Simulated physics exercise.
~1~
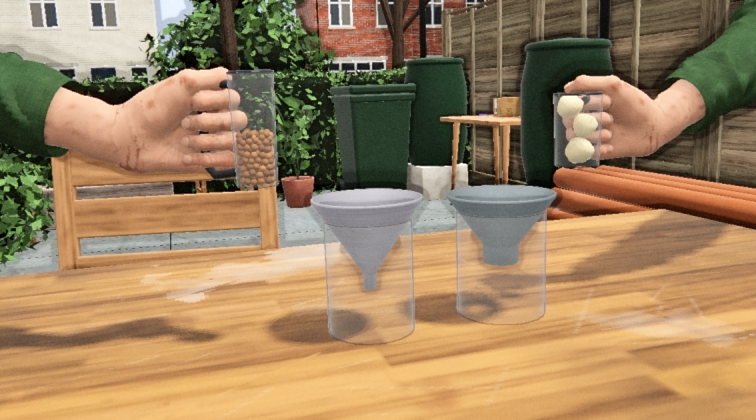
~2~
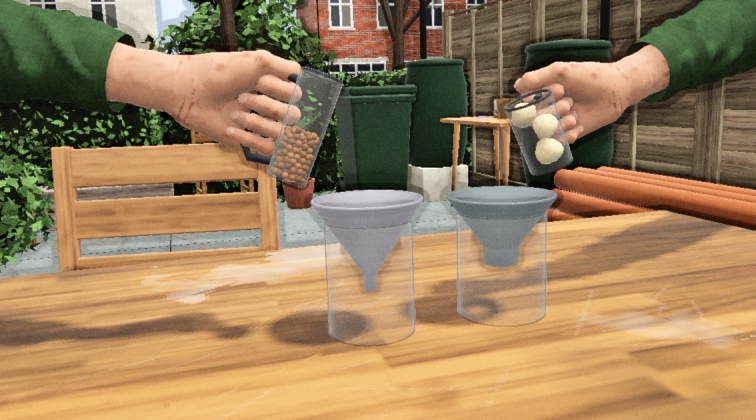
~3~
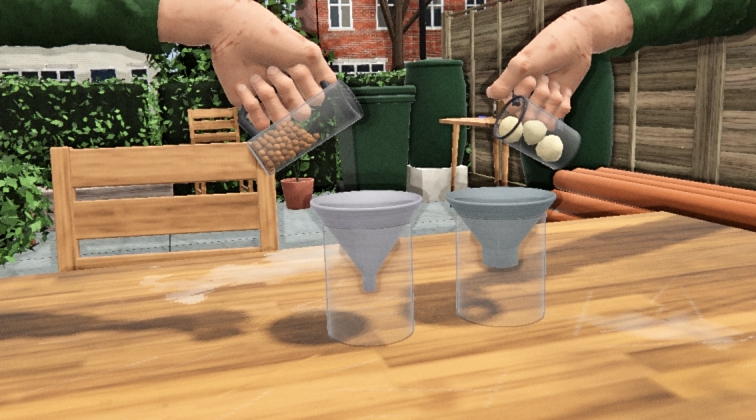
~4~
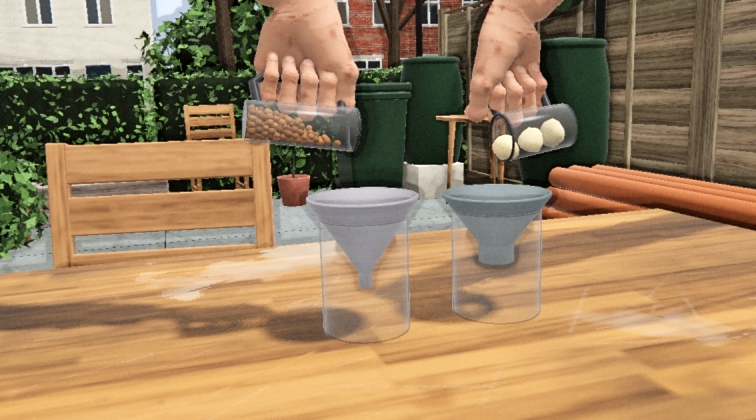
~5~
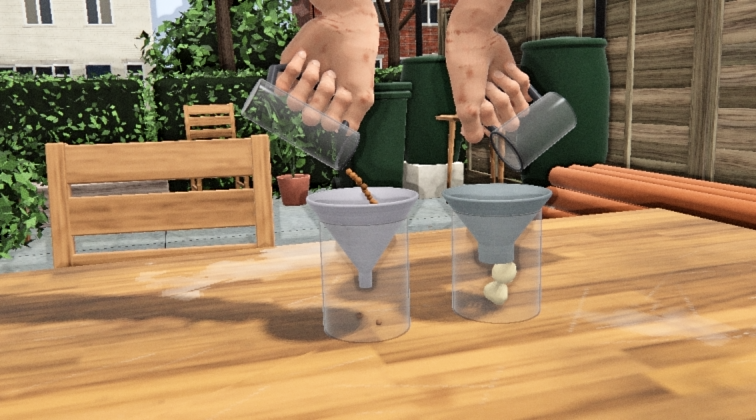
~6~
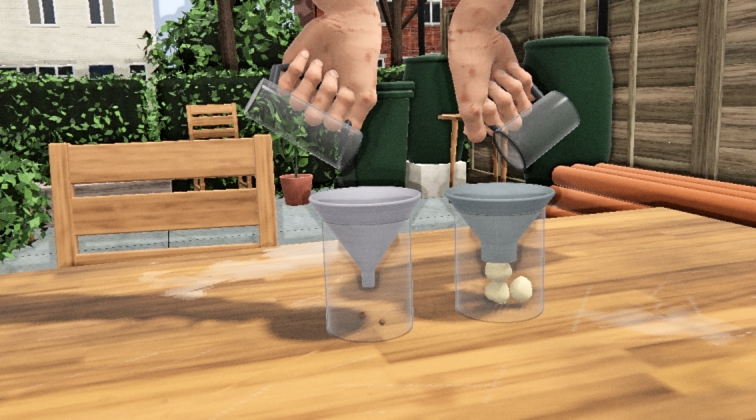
Two hands tipping cups over funnels in jars, small brown balls mostly jamming on the left, three pale balls dropping through on the right.
